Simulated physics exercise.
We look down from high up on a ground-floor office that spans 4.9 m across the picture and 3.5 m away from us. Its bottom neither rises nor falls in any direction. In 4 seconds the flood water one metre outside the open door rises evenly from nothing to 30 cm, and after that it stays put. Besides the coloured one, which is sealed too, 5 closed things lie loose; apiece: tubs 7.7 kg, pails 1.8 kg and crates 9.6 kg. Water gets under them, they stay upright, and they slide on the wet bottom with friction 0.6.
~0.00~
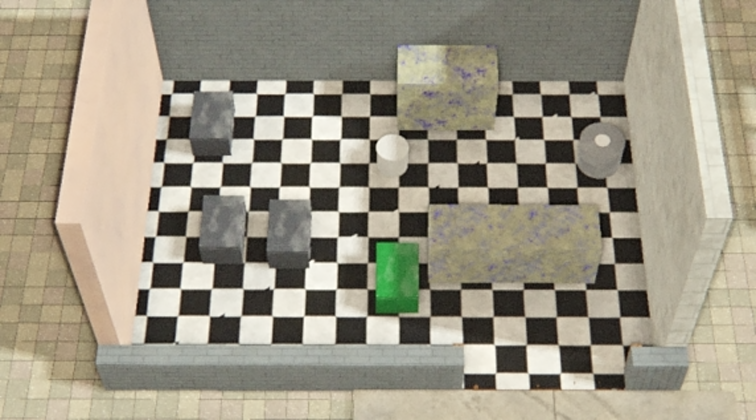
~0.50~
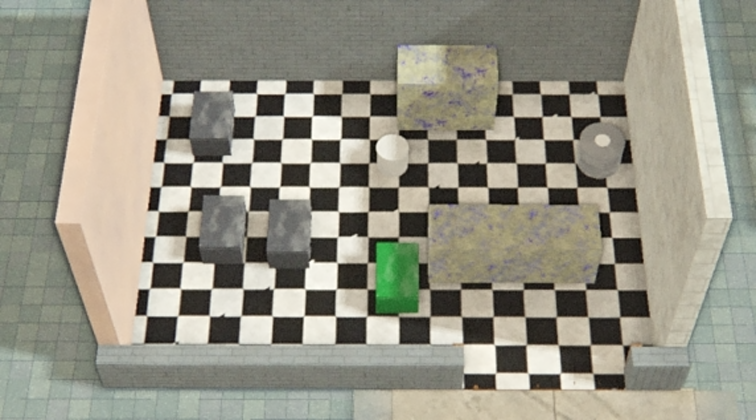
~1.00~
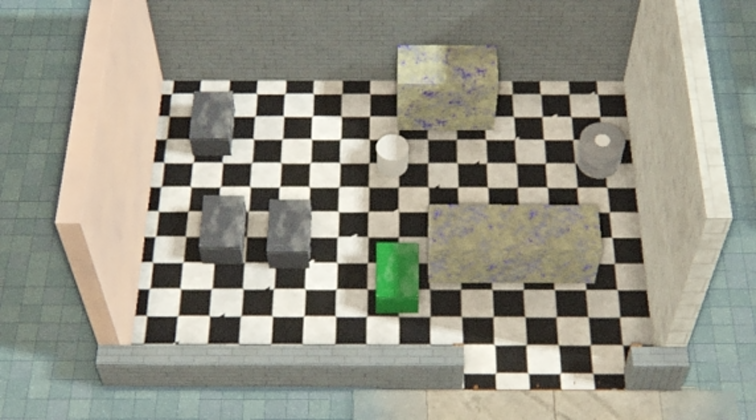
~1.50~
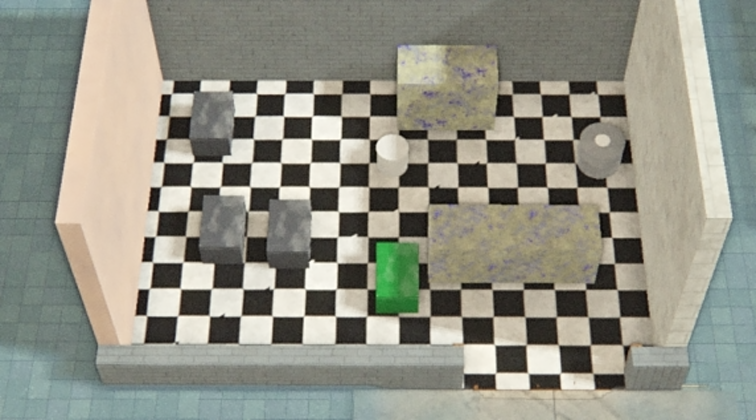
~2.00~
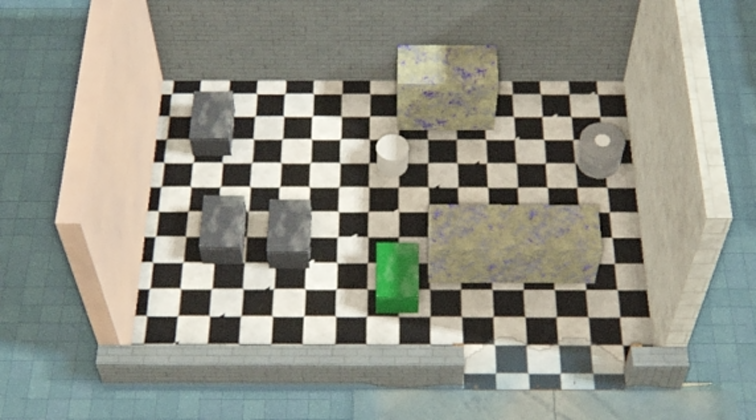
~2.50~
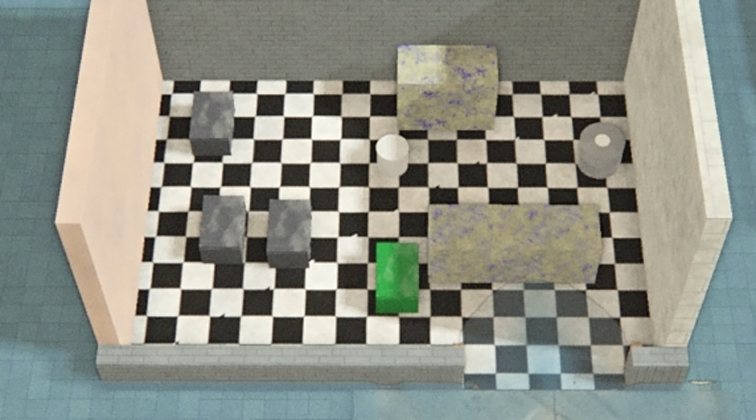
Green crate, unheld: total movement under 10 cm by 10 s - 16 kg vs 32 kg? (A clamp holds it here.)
No mass offered succeeds.
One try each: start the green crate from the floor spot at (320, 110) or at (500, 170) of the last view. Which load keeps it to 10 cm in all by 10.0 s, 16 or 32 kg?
Well, at the first spot no weight will do, and at the second you need the heavier weight.
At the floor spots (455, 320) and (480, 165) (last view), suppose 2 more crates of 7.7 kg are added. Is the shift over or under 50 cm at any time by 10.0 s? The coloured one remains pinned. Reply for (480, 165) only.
As it turns out, it moves farther than that.
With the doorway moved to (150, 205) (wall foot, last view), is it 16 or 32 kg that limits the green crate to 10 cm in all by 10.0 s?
Lab note: Both masses insufficient.
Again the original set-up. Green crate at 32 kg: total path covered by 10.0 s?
100 cm or so in all.
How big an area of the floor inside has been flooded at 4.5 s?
At that time the wet patch spans about 5.0 m2.
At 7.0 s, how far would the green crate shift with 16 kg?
Roughly 140 cm.
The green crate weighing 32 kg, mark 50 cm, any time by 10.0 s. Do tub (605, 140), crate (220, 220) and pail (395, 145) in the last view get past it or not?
In order: Above the mark, within the mark, above the mark.
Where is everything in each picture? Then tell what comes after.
The green crate at (397, 270) rests on the ground; water covers 0.0 m2; 0 of 6 have shifted, in the first frame.
The green crate at (397, 270) rests on the ground; 0.0 m2 under water; 0 of 6 have shifted, in the second frame.
The green crate at (397, 270) rests on the ground; water covers 0.0 m2; 0 of 6 have shifted, in the third frame.
The green crate at (397, 270), on the bottom; 0.0 m2 under water; 0 of 6 have shifted, in the fourth frame.
The green crate at (397, 270) rests on the ground; water covers 0.3 m2; 0 of 6 have shifted, in the fifth frame.
The green crate at (397, 270), on the bottom; water covers 1.2 m2; 0 of 6 have shifted, in the sixth frame.
After 3.5 s the green crate would be 0 cm from its start with 16 kg and 0 cm from its start with 32 kg; 2 cm of water round it then.
After 4.5 s the green crate would be 65 cm from its start with 16 kg and 23 cm from its start with 32 kg; 6 cm of water round it then.
After 7.0 s the green crate would be 146 cm from its start with 16 kg and 72 cm from its start with 32 kg; 6 cm of water round it then.
After 10.0 s the green crate would be 197 cm from its start with 16 kg and 92 cm from its start with 32 kg; 8 cm of water round it then.
